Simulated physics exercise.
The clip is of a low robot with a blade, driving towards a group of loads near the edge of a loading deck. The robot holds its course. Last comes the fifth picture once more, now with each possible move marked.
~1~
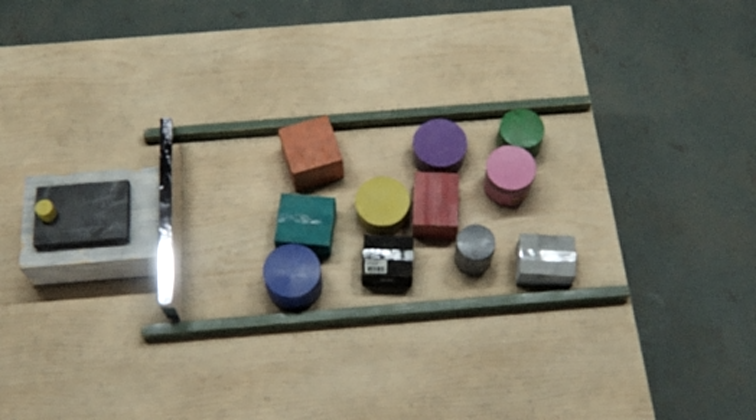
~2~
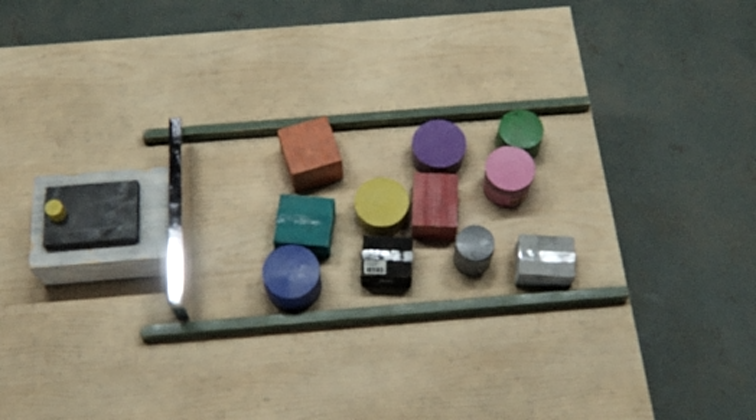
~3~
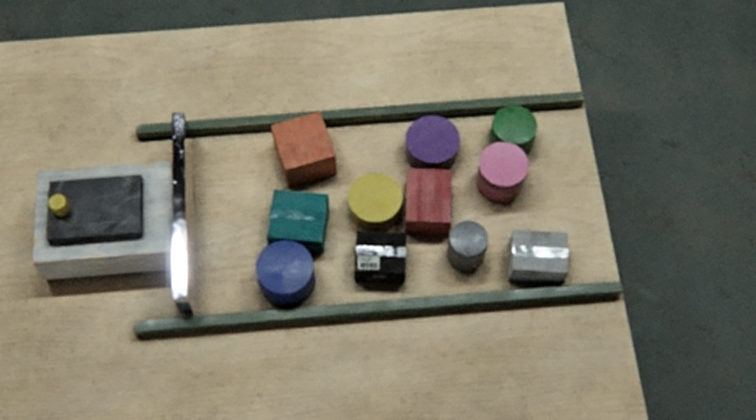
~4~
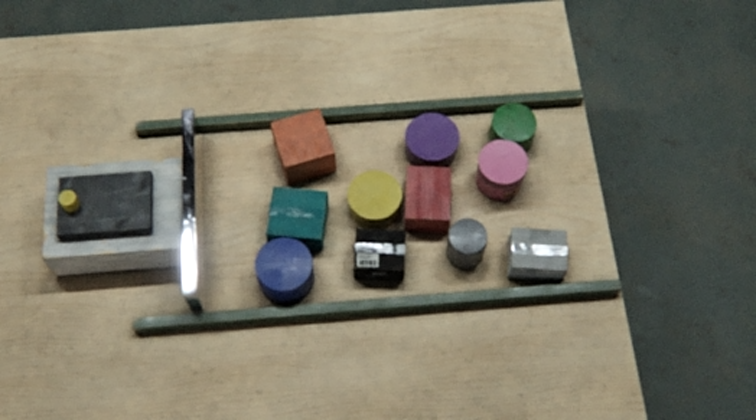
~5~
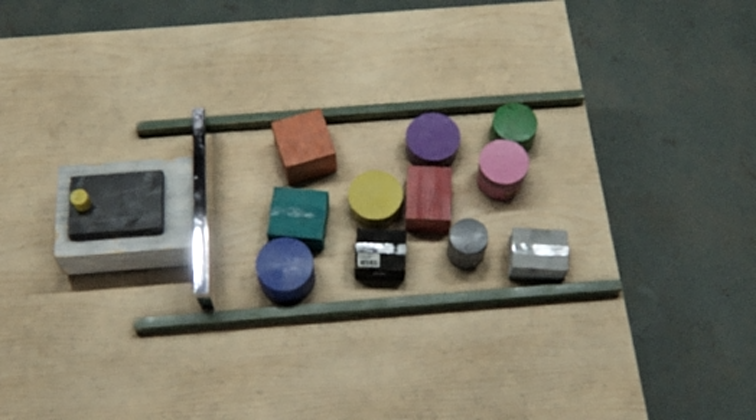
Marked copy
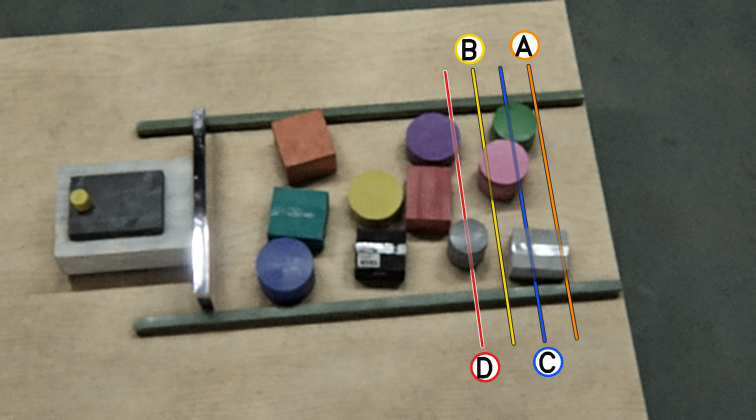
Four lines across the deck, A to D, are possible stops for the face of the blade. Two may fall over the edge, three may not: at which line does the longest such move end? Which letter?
No third one falls up to D.
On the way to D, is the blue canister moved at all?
By then, yes.
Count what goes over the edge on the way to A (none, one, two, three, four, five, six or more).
By then, six or more.
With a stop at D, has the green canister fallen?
No.
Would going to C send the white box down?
By then, yes.
On the copy, A at (551, 194); B at (492, 198); C at (521, 196); D at (463, 201).
On D. First, robot (221, 195); blue canister (338, 269); red crate (436, 199).
Then, robot (316, 188); pink pail (558, 156); white box (575, 254).
Finally, robot (386, 183); pink pail over the edge; white box over the edge; two fallen.
By contrast, A drops eight; B drops five; C drops five.
